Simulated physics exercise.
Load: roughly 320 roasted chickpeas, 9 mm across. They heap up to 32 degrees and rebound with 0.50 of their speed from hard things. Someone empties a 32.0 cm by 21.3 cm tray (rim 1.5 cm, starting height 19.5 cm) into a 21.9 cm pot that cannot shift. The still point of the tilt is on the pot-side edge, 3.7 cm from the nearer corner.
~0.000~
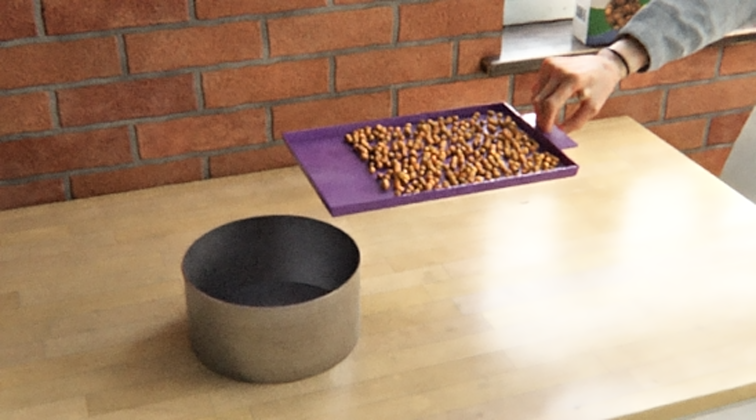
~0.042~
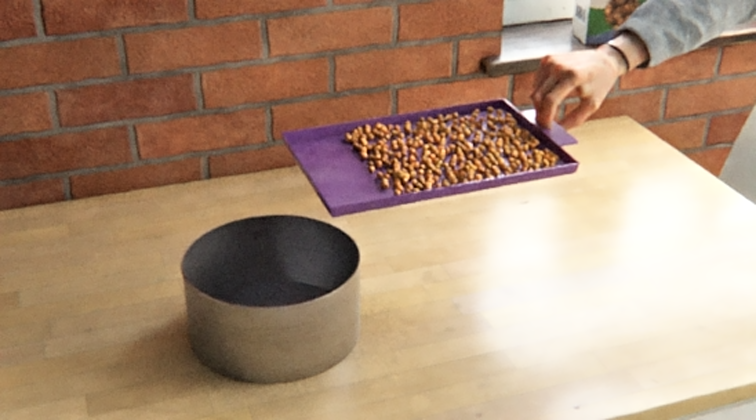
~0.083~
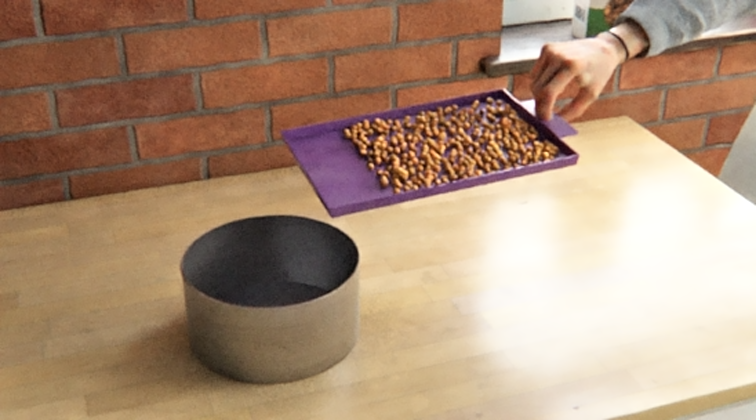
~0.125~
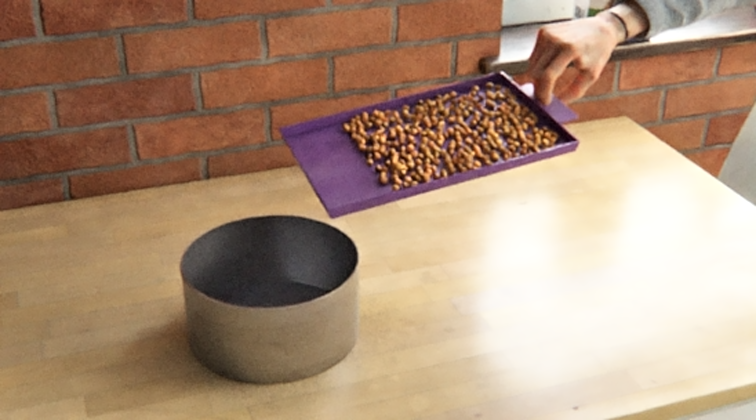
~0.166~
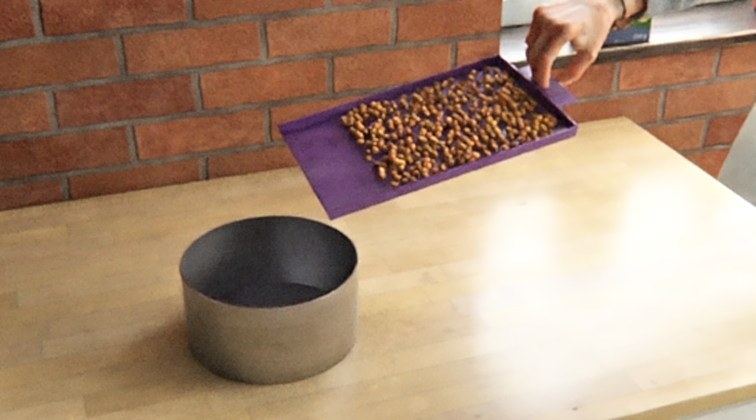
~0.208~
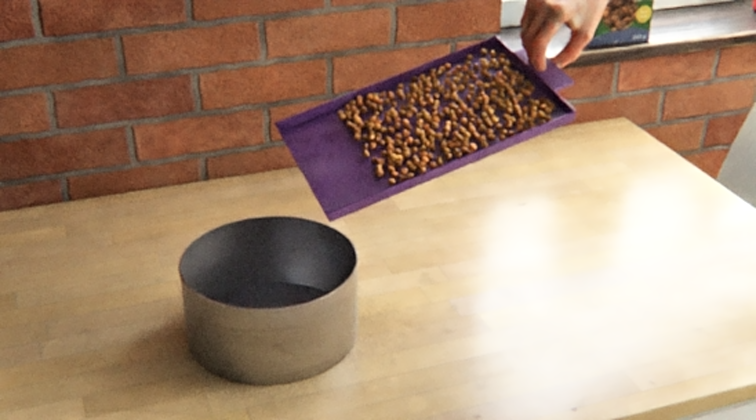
Purple tray of roasted chickpeas tilting gradually down to the left as a hand raises its right end near a round pot.
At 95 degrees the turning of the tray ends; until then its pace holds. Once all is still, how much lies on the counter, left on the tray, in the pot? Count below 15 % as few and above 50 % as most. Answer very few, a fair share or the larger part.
On the counter: Very few; left on the tray: Very few; in the pot: The larger part.
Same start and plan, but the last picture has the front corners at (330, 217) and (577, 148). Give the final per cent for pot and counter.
Pot 25, counter 75.
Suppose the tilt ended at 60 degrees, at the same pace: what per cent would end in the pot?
It would be near 60 per cent.
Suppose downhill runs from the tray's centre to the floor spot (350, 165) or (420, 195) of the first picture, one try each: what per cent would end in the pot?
Some 70 and 30 per cent.
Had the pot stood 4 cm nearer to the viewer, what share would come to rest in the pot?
Then about 100 per cent.
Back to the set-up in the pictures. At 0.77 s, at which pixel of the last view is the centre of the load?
Around (288, 230).
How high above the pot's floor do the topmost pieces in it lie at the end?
Some 2.5 cm.
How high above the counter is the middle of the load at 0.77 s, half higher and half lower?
Some 18 cm.
After 0.54 s, tilt 55 degrees; the tray holds 100 %, the pot 0 %.
After 0.77 s, tilt 81 degrees; the tray holds 45 %, the pot 25 %.
Then, at 1.10 s, tilt 95 degrees; the tray holds 10 %, the pot 80 %.
At rest (2.1 s), counter 5 %, tray 0 %, pot 90 %.
